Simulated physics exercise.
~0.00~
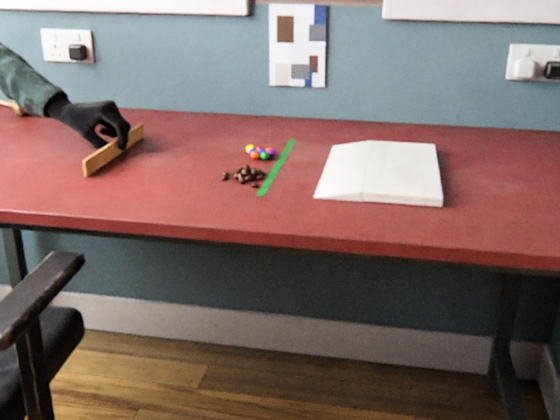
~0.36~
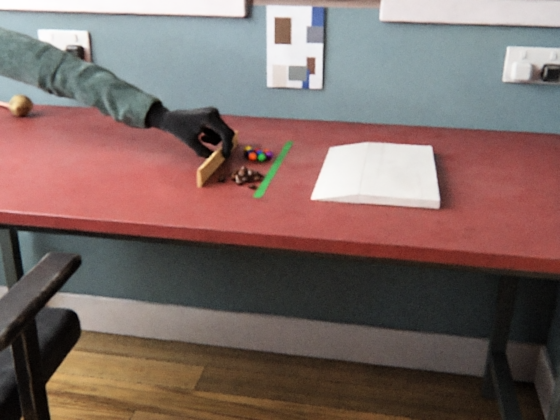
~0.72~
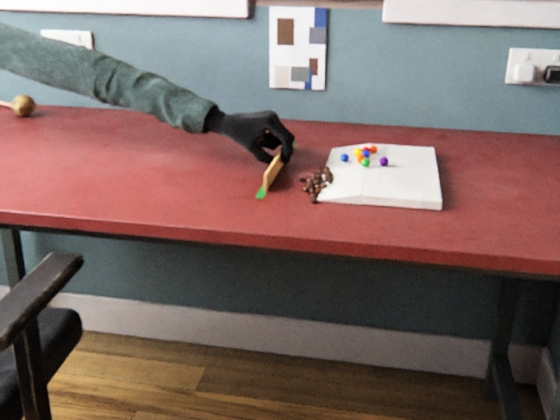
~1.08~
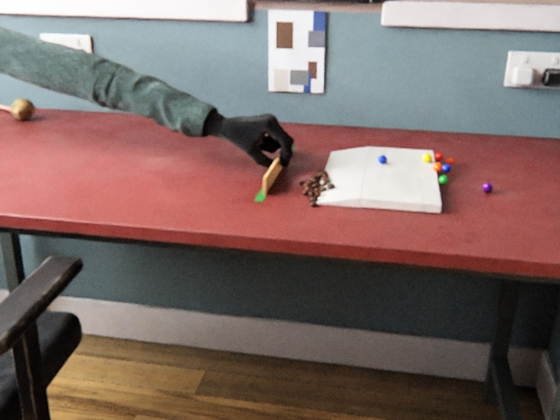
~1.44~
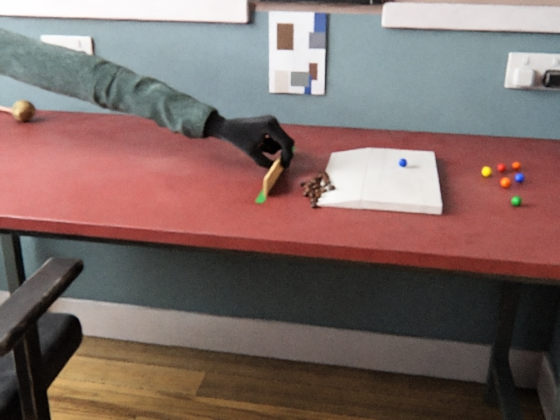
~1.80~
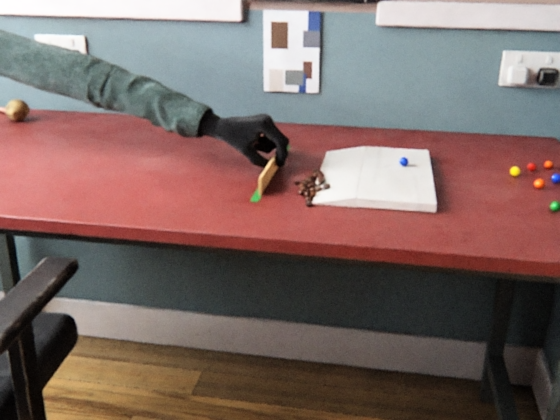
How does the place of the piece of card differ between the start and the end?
At the start the card stands near the left side of the red table, well away from the loose pieces. At the end it stands further right, at the green tape just before the white ramp.
A gloved hand shoves brown bits to a ramp's edge and coloured balls over its top.
